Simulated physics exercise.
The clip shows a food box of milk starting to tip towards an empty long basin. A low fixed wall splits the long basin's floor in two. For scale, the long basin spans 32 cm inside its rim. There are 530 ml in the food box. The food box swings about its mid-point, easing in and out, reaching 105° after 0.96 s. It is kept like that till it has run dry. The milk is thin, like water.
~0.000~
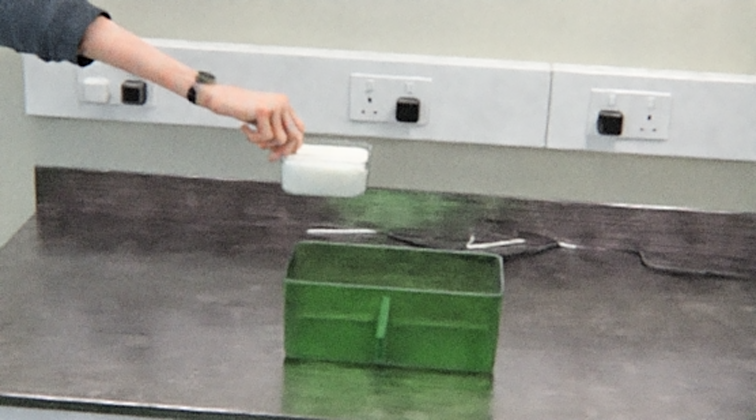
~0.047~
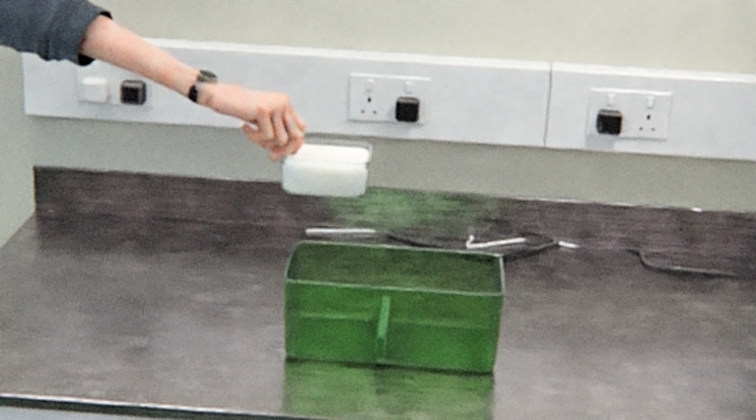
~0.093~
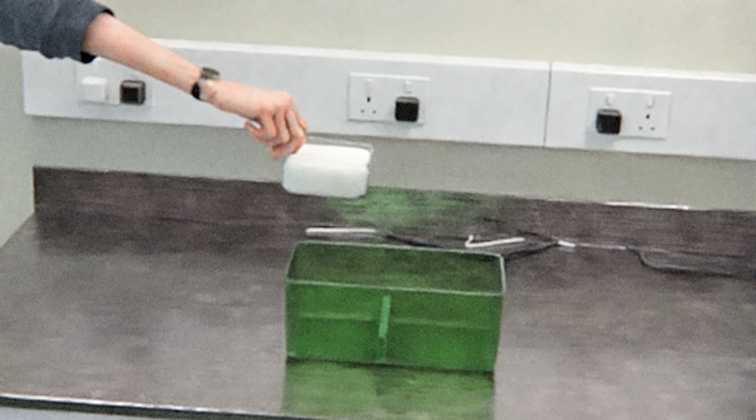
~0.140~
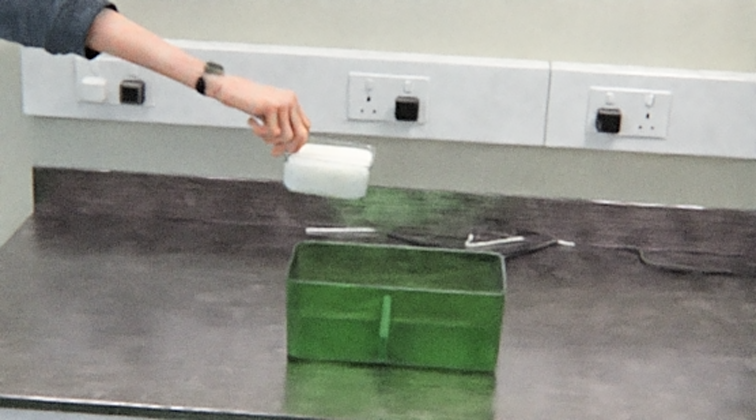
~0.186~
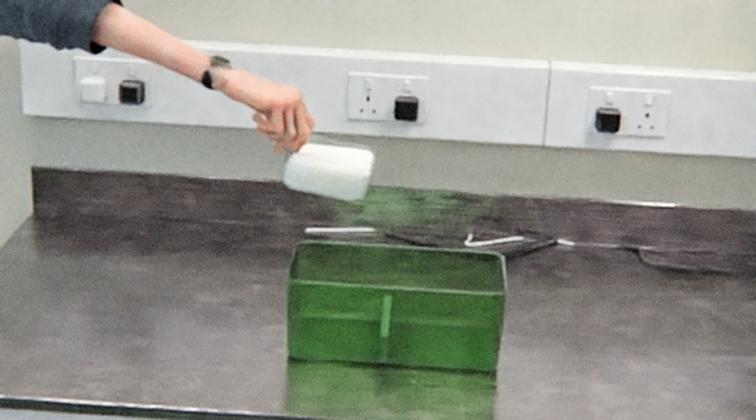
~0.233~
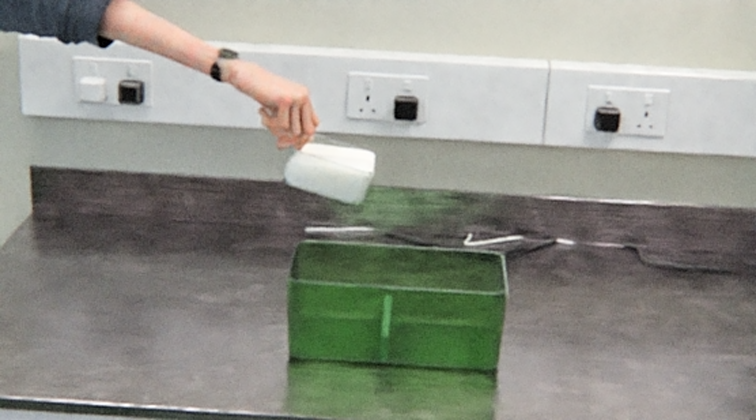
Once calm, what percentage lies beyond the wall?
Roughly 78 per cent is past the wall.
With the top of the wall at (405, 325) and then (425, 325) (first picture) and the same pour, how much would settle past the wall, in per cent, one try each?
First 60, then 25 per cent.
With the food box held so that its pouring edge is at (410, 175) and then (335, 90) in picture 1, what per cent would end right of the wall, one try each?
In turn about 95 and 60 per cent.
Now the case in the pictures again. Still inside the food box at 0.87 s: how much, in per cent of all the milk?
About 4 per cent.
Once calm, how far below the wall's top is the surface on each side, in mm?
Left about 36 mm, right about 26 mm.
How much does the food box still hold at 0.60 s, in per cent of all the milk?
Near 30 in a hundred.
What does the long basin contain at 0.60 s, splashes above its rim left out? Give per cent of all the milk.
Some 24 per cent.
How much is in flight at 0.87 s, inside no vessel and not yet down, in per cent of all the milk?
About 7 per cent.
By 0.60 s the tilt is 73° and 30 per cent is still to pour, 1 is left of the wall and 24 right of it.
By 0.87 s the tilt is 103° and 4 per cent is still to pour, 12 is left of the wall and 77 right of it.
By 1.15 s the tilt is 105° and 0 per cent is still to pour, 21 is left of the wall and 78 right of it.
By 1.46 s the tilt is 105° and 0 per cent is still to pour, 21 is left of the wall and 78 right of it.
At rest 21 per cent lies left of the wall, 78 right of it and 1 outside.
